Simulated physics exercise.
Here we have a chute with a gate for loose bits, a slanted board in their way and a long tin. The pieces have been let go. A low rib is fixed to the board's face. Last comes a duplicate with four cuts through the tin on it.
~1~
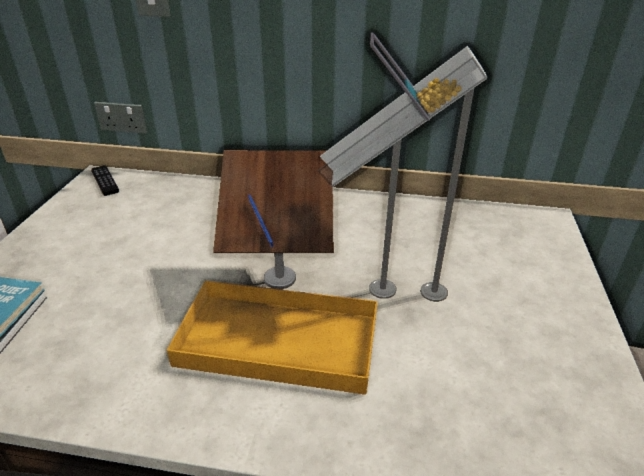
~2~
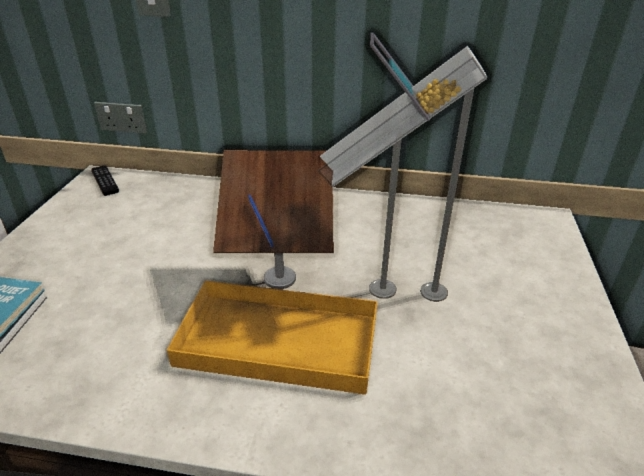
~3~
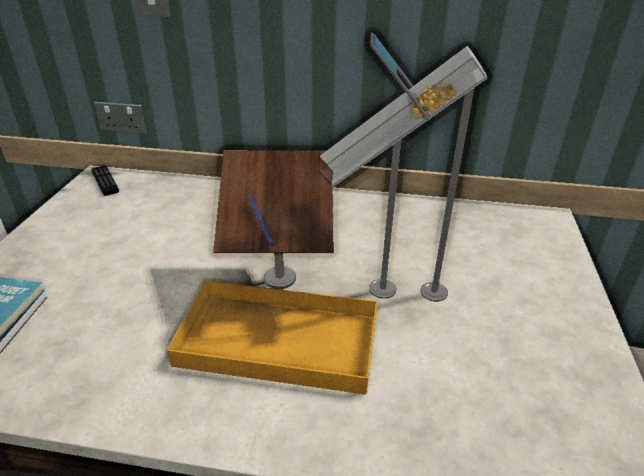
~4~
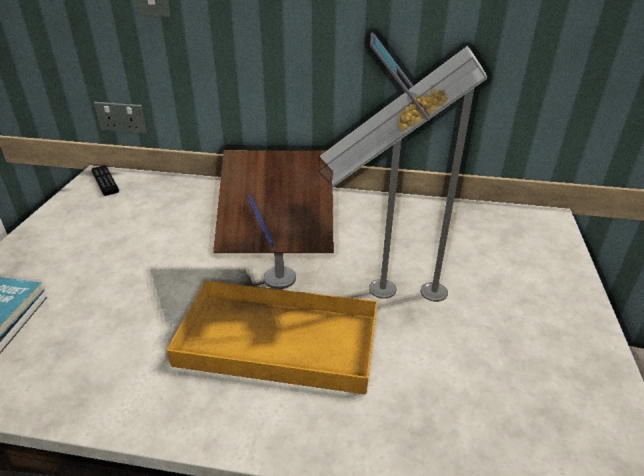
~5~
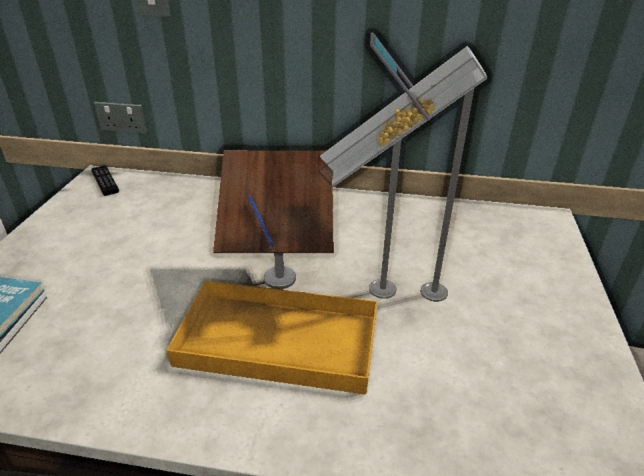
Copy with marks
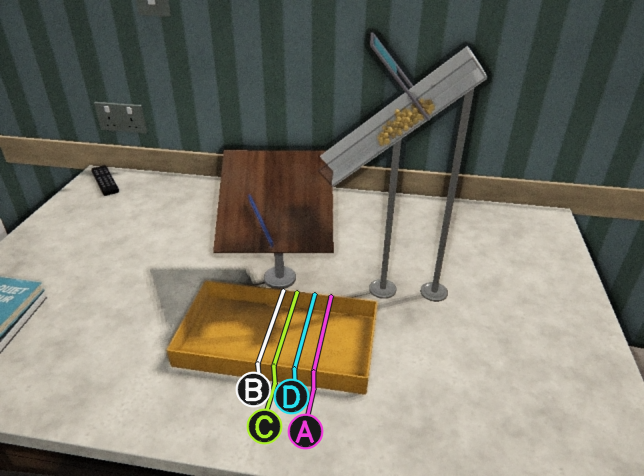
On a pale tabletop, a gate lifting on a sloping grey chute and small yellow pieces sliding partway down to the left.
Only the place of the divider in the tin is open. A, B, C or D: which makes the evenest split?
C is best.
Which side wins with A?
Left.
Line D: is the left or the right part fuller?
The left side.
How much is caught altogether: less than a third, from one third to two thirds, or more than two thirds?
It is more than two thirds.
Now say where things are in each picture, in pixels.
In the first frame, load behind the gate at (433, 97), puffed corn balls; lip of the chute at (333, 179), sloping fairly steeply.
In the second frame, middle of the board at (276, 199), tilted fairly steeply; middle of its low edge at (274, 252); of its high edge at (278, 150).
In the third frame, front corners of the tin at (167, 350) and (367, 378), empty; front of the load at (416, 115).
In the fourth frame, middle of the load at (421, 113); its front at (401, 123), about a quarter of the way to the lip; rib from (249, 195) to (272, 242).
In the fifth frame, middle of the load at (407, 122); its front at (380, 138), about half of the way to the lip.
On the marked copy, line A crosses the front rim at (313, 370); line B crosses the front rim at (258, 362); line C crosses the front rim at (274, 365); line D crosses the front rim at (294, 368).
Choosing A, of what is caught, all on the left of the divider, none on the right.
Choosing B, of what is caught, a small part on the left of the divider, nearly all on the right.
Choosing C, of what is caught, about a third on the left of the divider, about two thirds on the right.
Choosing D, of what is caught, nearly all on the left of the divider, a small part on the right.
